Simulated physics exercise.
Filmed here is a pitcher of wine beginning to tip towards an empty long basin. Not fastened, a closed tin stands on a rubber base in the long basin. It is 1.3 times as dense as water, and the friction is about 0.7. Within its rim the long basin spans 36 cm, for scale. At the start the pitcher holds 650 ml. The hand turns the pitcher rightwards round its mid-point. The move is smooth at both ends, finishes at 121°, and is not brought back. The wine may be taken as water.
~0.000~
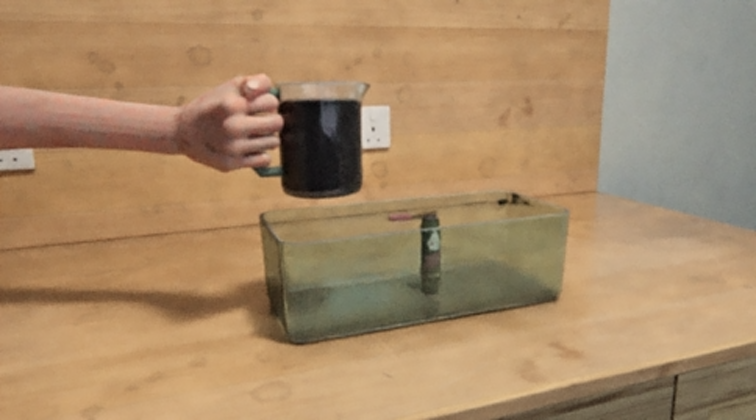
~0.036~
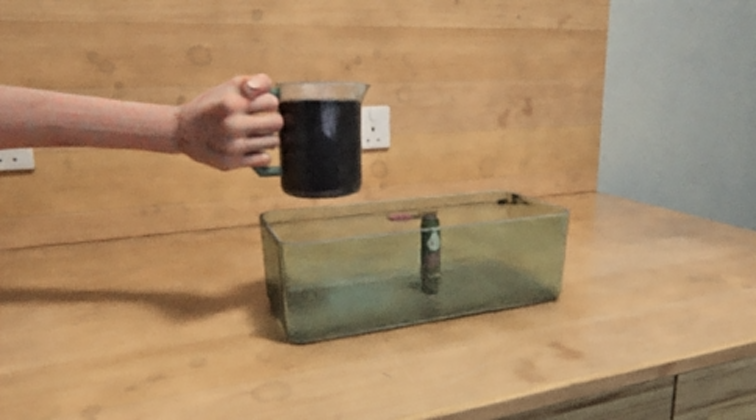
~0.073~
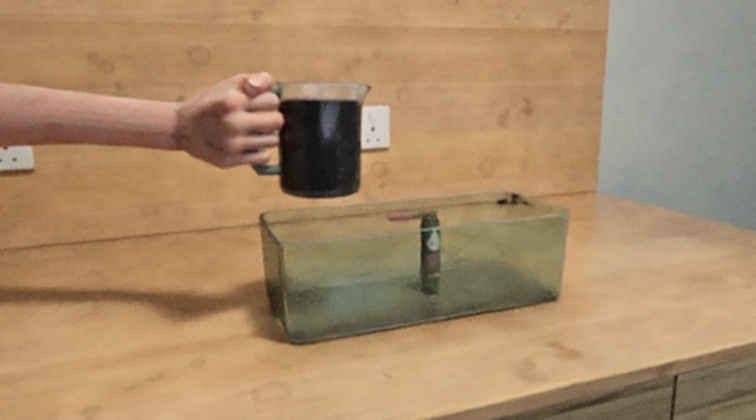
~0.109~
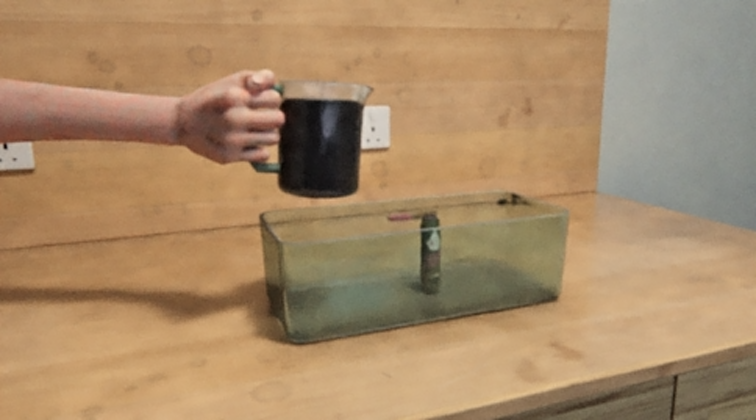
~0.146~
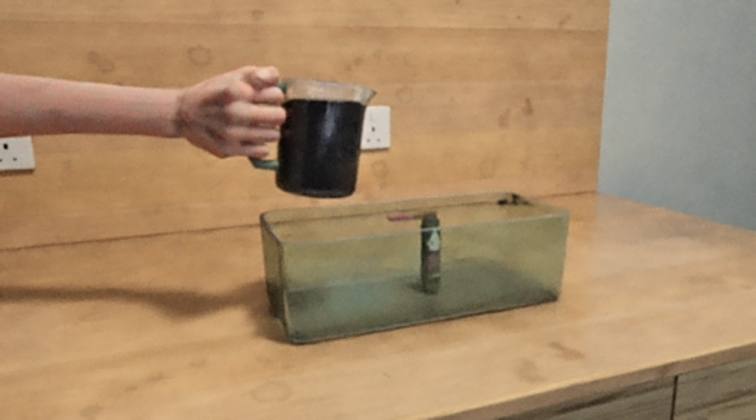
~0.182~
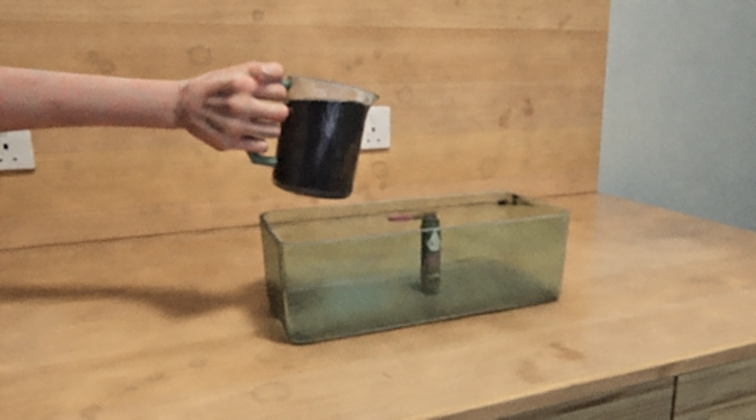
Above a long clear basin on a wooden counter, a hand slightly tilts a pitcher rightwards.
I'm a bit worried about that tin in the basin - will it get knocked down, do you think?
Yes, I think it will go over.
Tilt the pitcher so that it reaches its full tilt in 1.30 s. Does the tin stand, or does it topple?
After the tilt, the tin has tipped over.
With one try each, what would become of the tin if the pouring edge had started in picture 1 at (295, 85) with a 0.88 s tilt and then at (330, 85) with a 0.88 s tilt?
Run one: It does not tip. Run two: It does not tip.
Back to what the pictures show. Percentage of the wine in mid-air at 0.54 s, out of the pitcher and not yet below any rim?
Roughly 16 %.
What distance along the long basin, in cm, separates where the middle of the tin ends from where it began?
Net tin displacement: Roughly 9.0 cm.
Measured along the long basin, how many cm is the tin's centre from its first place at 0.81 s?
About 3 cm.
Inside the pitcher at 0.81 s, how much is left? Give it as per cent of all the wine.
16 %.
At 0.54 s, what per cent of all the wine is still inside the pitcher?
Close to 76 in a hundred.
By 0.54 s the tilt is 82° and 77 per cent is still to pour; the tin stands where it began.
By 0.81 s the tilt is 119° and 15 per cent is still to pour; the tin leans 10°.
By 1.08 s the tilt is 121° and 0 per cent is still to pour; the tin lies on its side.
By 1.38 s the tilt is 121° and 0 per cent is still to pour; the tin lies on its side.
At rest the tin lies on its side.
